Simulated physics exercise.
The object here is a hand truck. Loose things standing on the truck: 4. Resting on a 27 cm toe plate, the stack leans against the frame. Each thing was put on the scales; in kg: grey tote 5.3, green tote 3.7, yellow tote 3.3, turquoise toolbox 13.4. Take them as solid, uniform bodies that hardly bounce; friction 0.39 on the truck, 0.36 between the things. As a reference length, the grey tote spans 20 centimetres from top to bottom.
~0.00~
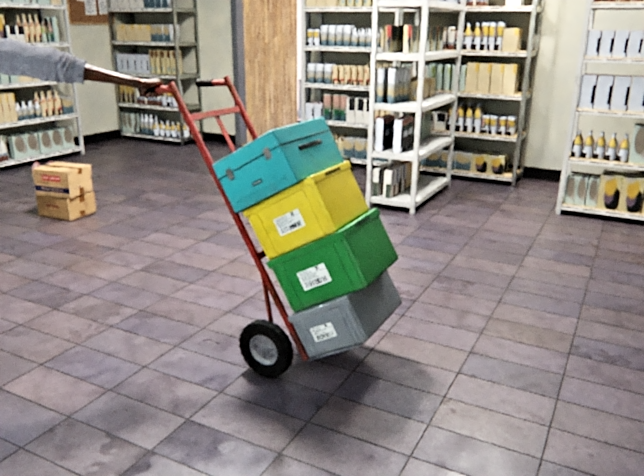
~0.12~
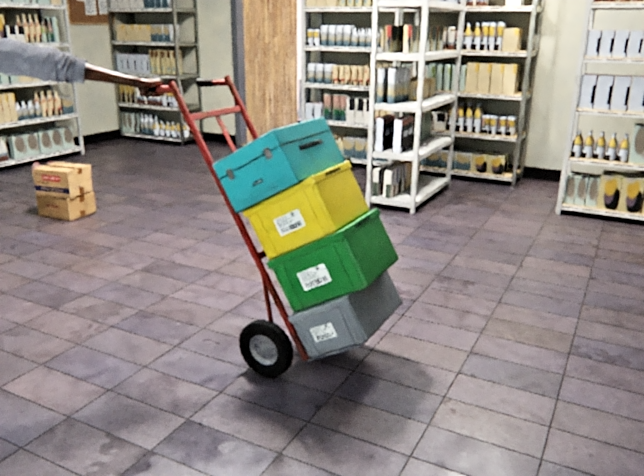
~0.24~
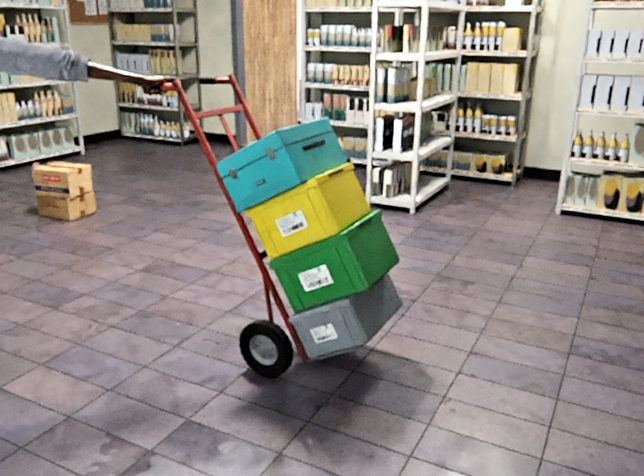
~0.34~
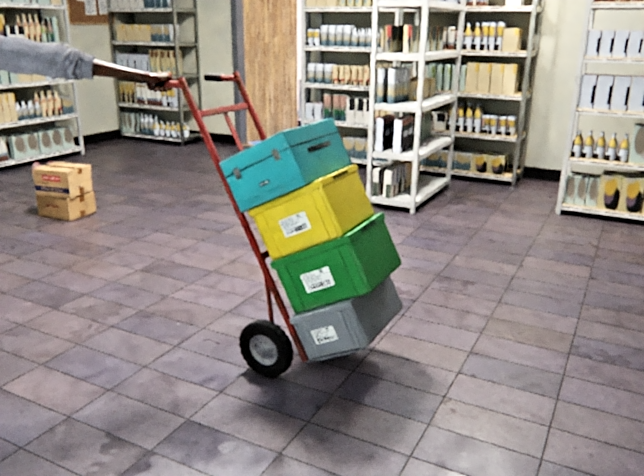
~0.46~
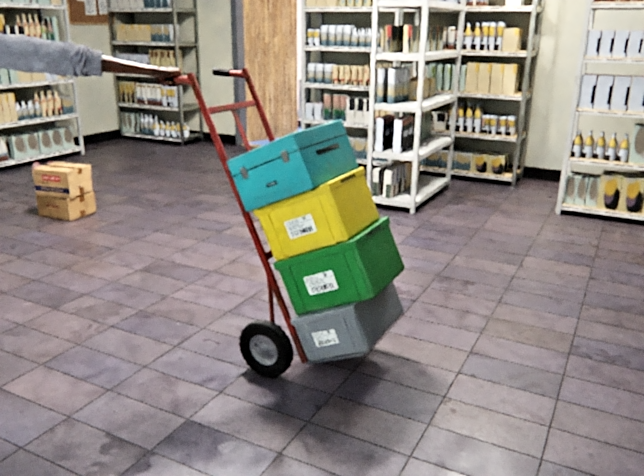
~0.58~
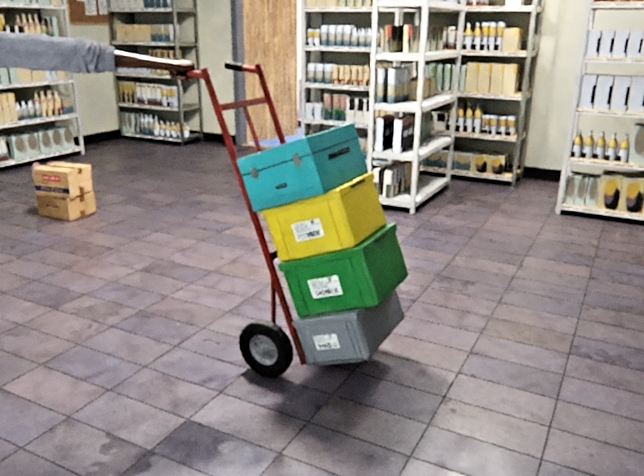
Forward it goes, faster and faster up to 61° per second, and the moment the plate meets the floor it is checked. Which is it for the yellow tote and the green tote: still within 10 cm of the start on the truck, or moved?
On the truck the yellow tote winds up somewhere else and the green tote winds up somewhere else.
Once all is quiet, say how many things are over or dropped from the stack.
Count: 4.
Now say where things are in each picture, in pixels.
In the first frame, 30° short of upright; yellow tote (308, 211); green tote (335, 260).
In the second frame, 30° short of upright; grey tote (348, 310); turquoise toolbox (281, 164).
In the third frame, 29° short of upright; grey tote (349, 311); turquoise toolbox (284, 164).
In the fourth frame, 27° short of upright; grey tote (349, 313); turquoise toolbox (288, 164).
In the fifth frame, 24° short of upright; grey tote (351, 316); turquoise toolbox (295, 165).
In the sixth frame, 21° short of upright; yellow tote (326, 217); green tote (346, 270).
After 1.38 s, truck upright; yellow tote tipped 11° from how it sat near (389, 248); green tote tipped 11° from how it sat near (379, 300); turquoise toolbox tipped 11° from how it sat.
After 1.98 s, truck upright; turquoise toolbox now dropped from the stack; yellow tote tipped 39° from how it sat near (454, 275); green tote tipped 39° from how it sat near (416, 313).
After 2.18 s, truck upright; green tote and yellow tote now dropped from the stack; grey tote tipped 64° from how it sat.
After 2.48 s, truck upright; grey tote on its side.
At rest (3.5 s), dropped from the stack, green tote, yellow tote and turquoise toolbox; tipped over on the truck, grey tote. In the last view, yellow tote near (546, 370), green tote near (465, 351).
